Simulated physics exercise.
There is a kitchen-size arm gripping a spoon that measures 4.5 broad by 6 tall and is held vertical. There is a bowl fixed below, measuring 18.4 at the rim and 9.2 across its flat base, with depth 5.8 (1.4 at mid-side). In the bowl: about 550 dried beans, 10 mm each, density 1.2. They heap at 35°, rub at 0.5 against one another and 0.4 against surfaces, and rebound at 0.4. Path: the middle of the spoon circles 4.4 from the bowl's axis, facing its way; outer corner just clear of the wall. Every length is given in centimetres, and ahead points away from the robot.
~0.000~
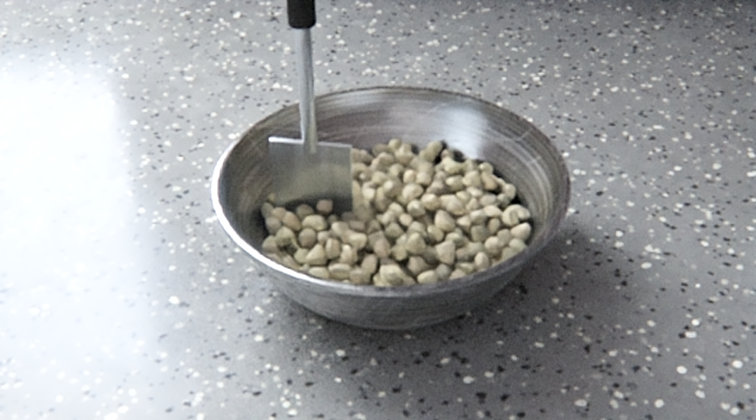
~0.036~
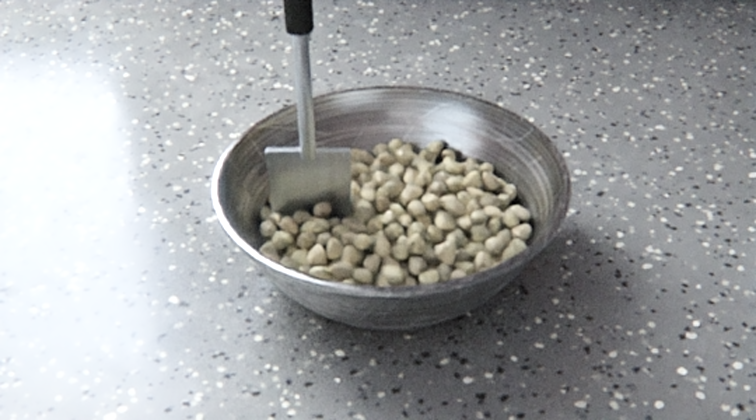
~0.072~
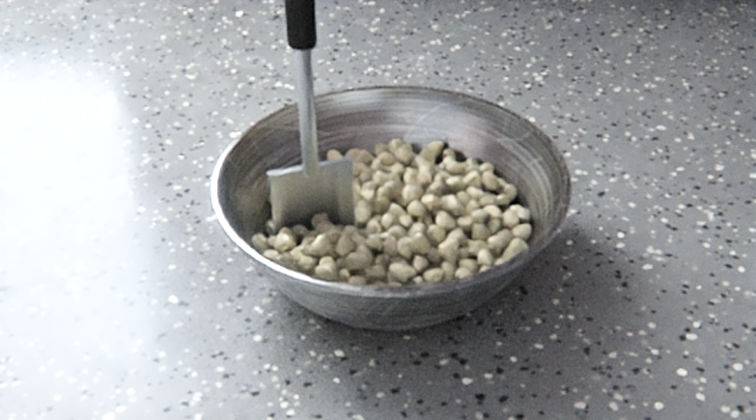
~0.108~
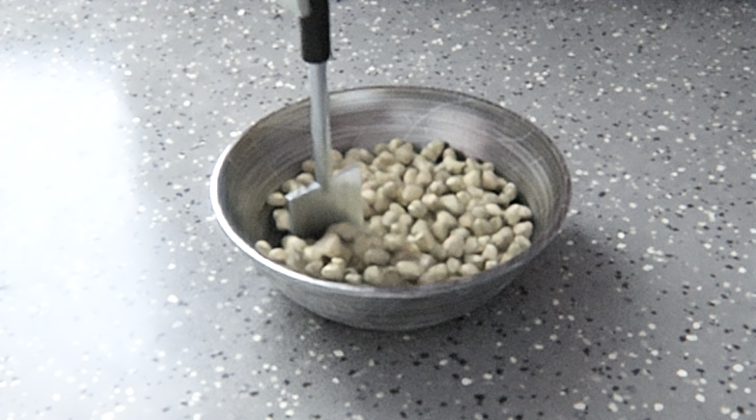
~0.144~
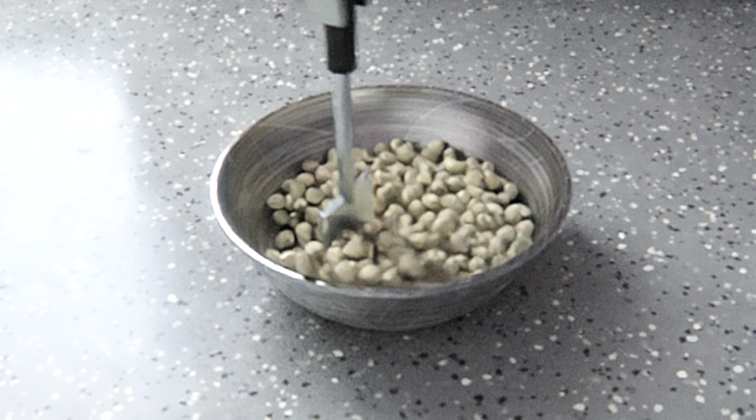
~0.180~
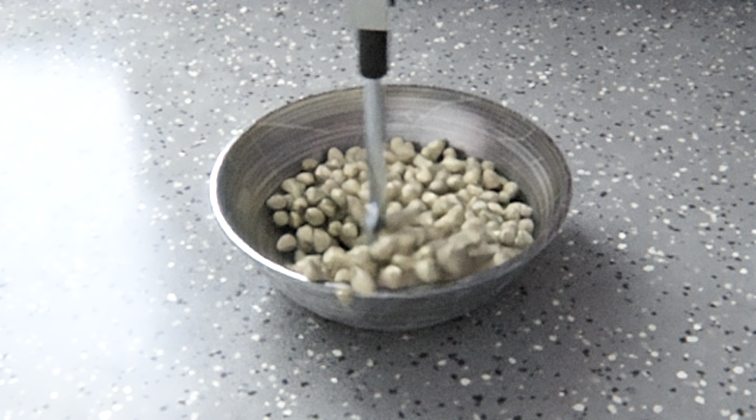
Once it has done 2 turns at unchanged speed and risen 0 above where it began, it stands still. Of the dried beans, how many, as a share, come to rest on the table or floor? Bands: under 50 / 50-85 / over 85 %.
Under 50 %.
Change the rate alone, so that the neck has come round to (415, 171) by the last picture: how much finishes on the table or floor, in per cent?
About 45 %.
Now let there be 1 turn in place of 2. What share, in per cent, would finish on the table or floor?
Then roughly 20 percent.
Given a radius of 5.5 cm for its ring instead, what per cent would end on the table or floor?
It would be close to 25 per cent then.
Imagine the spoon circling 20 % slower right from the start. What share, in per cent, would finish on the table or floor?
I'd expect about 30 %.
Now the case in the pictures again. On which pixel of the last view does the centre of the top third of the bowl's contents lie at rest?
It is centred near (298, 242).
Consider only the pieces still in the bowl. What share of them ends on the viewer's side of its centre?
65 %.
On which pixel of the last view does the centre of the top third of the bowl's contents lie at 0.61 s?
About (277, 185).
After 0.61 s, 339° round, highest piece 8 above the table; 449 in the bowl, 84 on the table or floor, 16 in flight or on the tool.
After 1.04 s, 225° round, highest piece 8 above the table; 382 in the bowl, 155 on the table or floor, 12 in flight or on the tool.
After 1.45 s, 0° round, highest piece 6 above the table; 346 in the bowl, 203 on the table or floor.
After 2.15 s, 0° round, highest piece 6 above the table; 346 in the bowl, 203 on the table or floor.
In the end, 346 in the bowl, 203 on the table or floor. That is 37 % on the table or floor.
